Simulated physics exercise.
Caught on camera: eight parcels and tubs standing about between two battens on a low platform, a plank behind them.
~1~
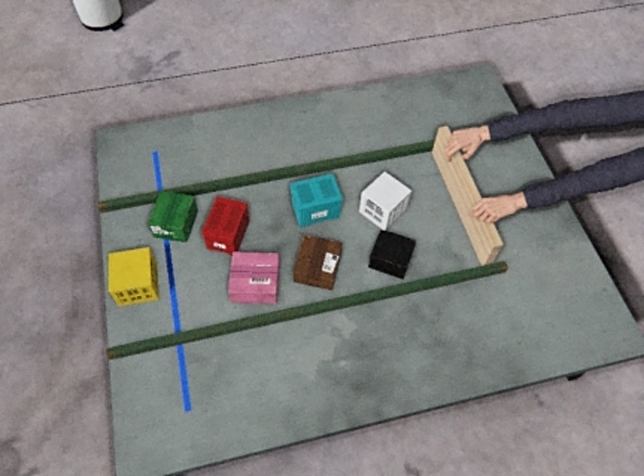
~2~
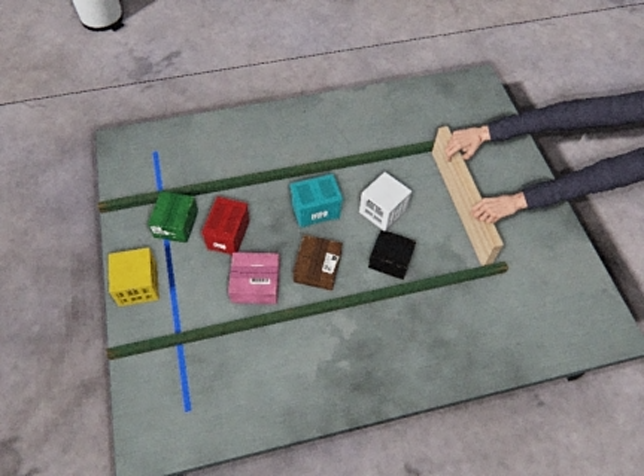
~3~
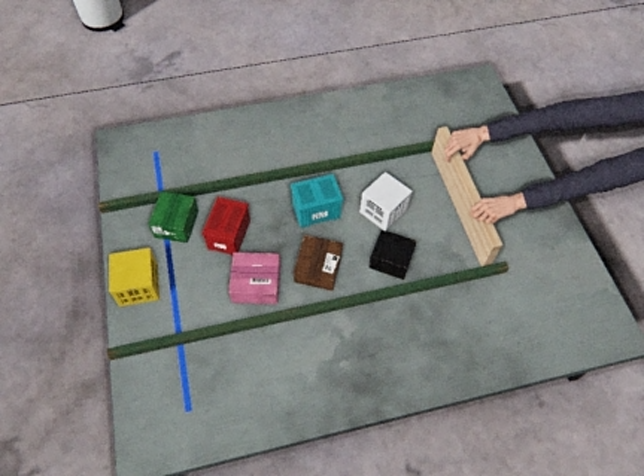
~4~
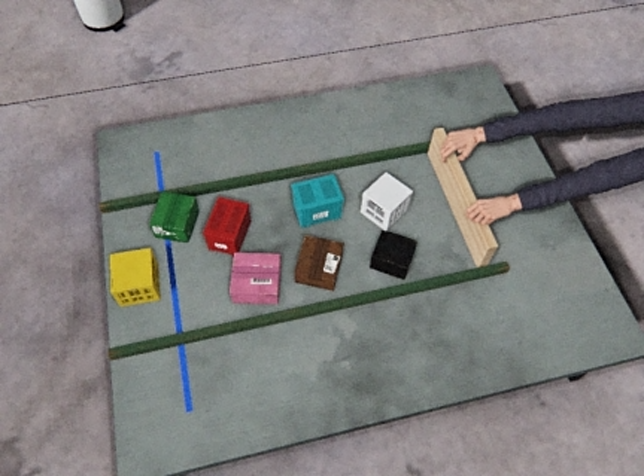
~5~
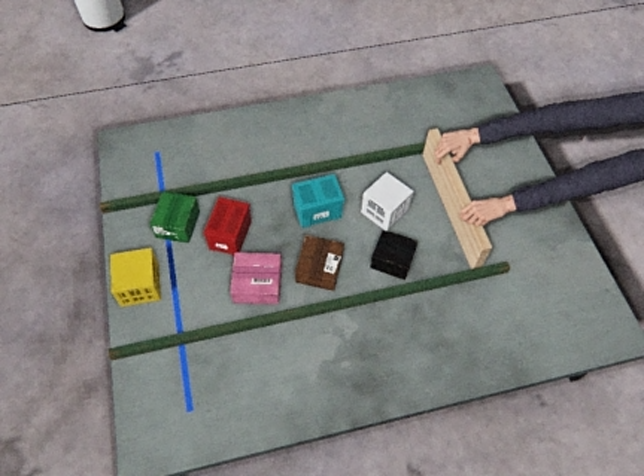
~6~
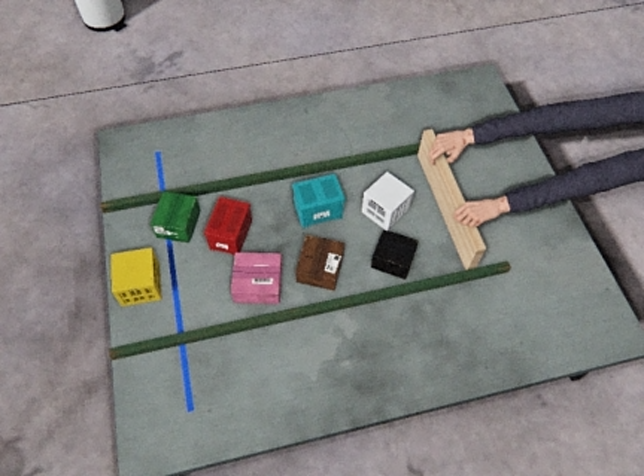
Two hands held a wooden plank behind eight colourful parcels and tubs between two green battens, then slid it slightly left toward them, while the parcels and tubs stayed where they were.
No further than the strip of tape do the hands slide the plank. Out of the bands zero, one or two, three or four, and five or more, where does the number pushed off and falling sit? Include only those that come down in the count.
It sits at three or four.
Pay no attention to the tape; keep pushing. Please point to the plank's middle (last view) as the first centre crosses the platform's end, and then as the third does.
For the first, roughly (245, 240); for the next, roughly (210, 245).
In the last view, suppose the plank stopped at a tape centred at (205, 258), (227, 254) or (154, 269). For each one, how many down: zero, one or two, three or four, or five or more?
Three to four, either one or two, at least five.
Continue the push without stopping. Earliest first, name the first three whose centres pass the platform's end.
It goes the yellow crate, after that the green parcel, and after that the pink parcel.
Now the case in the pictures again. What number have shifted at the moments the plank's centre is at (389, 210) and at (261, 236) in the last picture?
Respectively 3 and 8.
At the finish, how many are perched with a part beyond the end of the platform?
In total, 2 of them.
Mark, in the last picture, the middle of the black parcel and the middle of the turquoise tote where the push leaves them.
The black parcel settles near (153, 315); as for the turquoise tote, near (104, 234).
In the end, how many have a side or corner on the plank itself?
Contact count: 2.
A little later, none off yet; yellow crate at rest near (137, 277); green parcel at rest near (176, 217); red tote at rest near (230, 227).
Next, none off yet; yellow crate shifted a little near (129, 278); green parcel shifted about its own width near (151, 219); red tote shifted about its own width near (171, 249).
When it is over, the number that fall off is three or four; down, pink parcel, red tote, green parcel and yellow crate.
